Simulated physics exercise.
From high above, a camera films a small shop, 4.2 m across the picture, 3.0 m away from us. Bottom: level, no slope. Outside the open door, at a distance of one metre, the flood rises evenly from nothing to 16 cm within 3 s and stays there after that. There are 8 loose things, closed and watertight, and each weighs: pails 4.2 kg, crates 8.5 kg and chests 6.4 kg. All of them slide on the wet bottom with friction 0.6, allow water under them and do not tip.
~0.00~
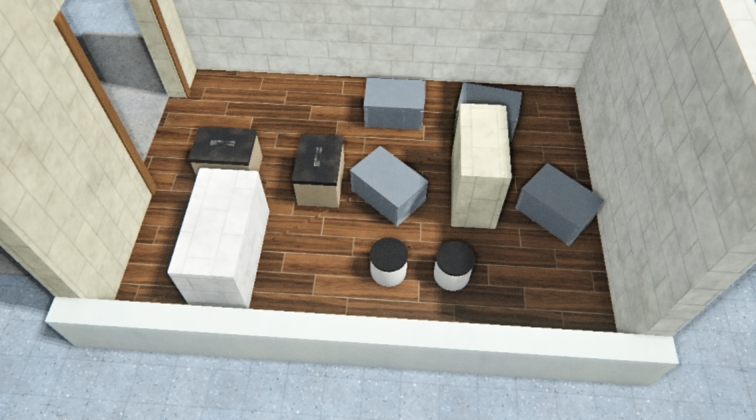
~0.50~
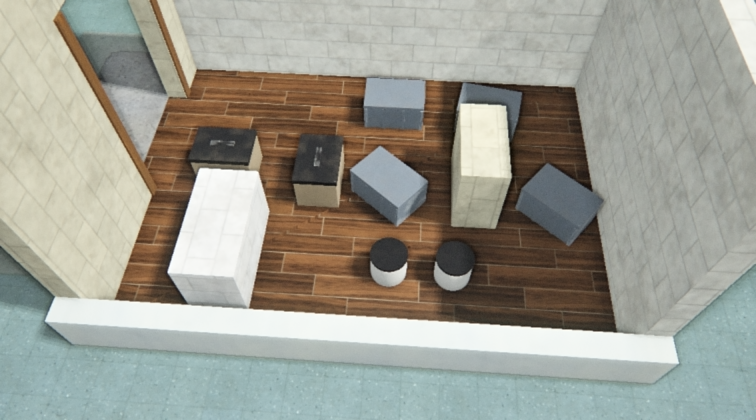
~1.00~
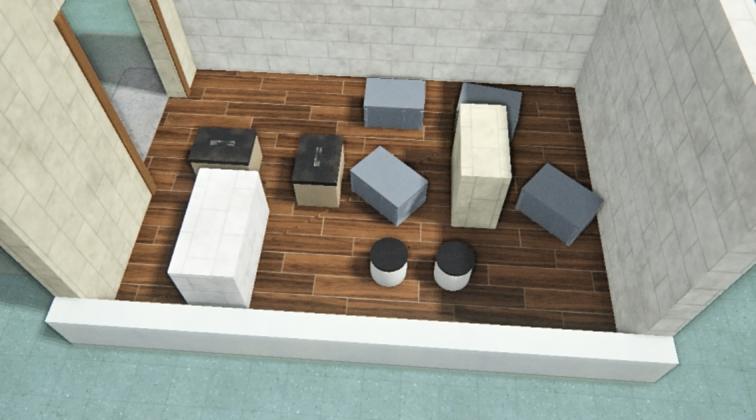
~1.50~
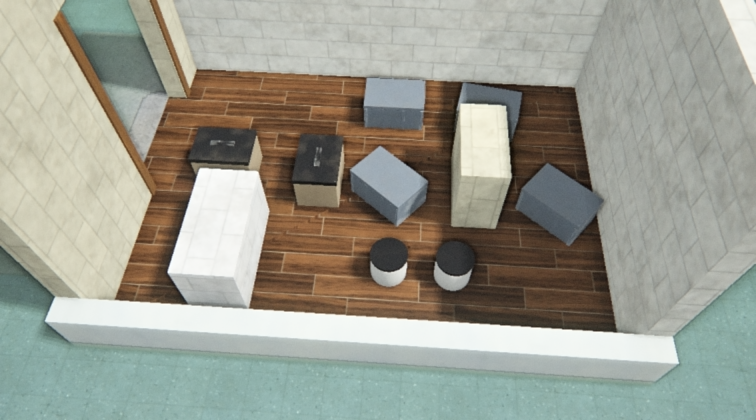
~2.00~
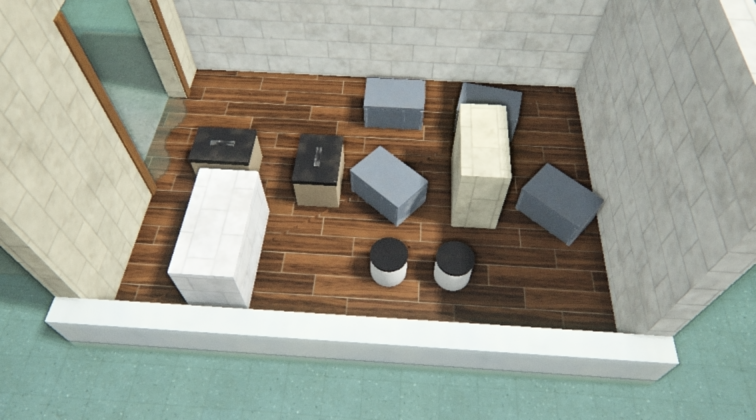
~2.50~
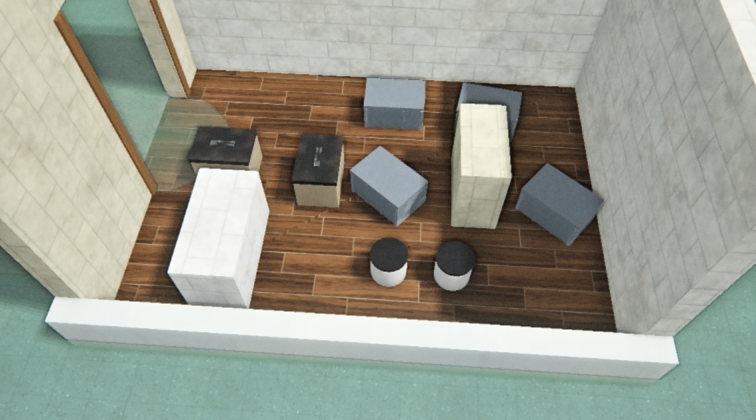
A small shop with a dark wooden floor and pale block walls is seen from high above, its doorway open at the left. Blue-grey boxes stand around a tall cream block at the right, with two black-topped boxes and a white block at the left and two round black-topped stools in front. Greenish water spreads outside and slides thinly through the doorway, while the objects and camera stay still.
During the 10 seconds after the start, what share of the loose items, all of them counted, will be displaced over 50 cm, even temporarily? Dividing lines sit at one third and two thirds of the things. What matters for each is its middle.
Most of them.
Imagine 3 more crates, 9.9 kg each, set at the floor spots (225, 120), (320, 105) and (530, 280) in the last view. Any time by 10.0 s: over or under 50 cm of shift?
Respectively, higher, higher and lower.
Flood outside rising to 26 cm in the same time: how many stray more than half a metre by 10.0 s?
Then the count would be 8.
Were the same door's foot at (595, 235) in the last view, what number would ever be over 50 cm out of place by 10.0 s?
The answer then is 6.
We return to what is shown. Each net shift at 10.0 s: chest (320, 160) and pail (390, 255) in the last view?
First 100 cm, then 50 cm.
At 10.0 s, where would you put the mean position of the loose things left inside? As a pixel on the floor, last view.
Close to pixel (431, 252).
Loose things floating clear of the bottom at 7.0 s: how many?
4.
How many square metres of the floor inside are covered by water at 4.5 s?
That flooded area is roughly 5.5 m2.
After 3.5 s 0 of 8 are over 50 cm from their spots; 0 afloat.
After 4.5 s 1 of 8 are over 50 cm from their spots; 1 afloat.
After 7.0 s 4 of 8 are over 50 cm from their spots; 4 afloat.
After 10.0 s 6 of 8 are over 50 cm from their spots, and 6 have been at some point; 8 afloat.
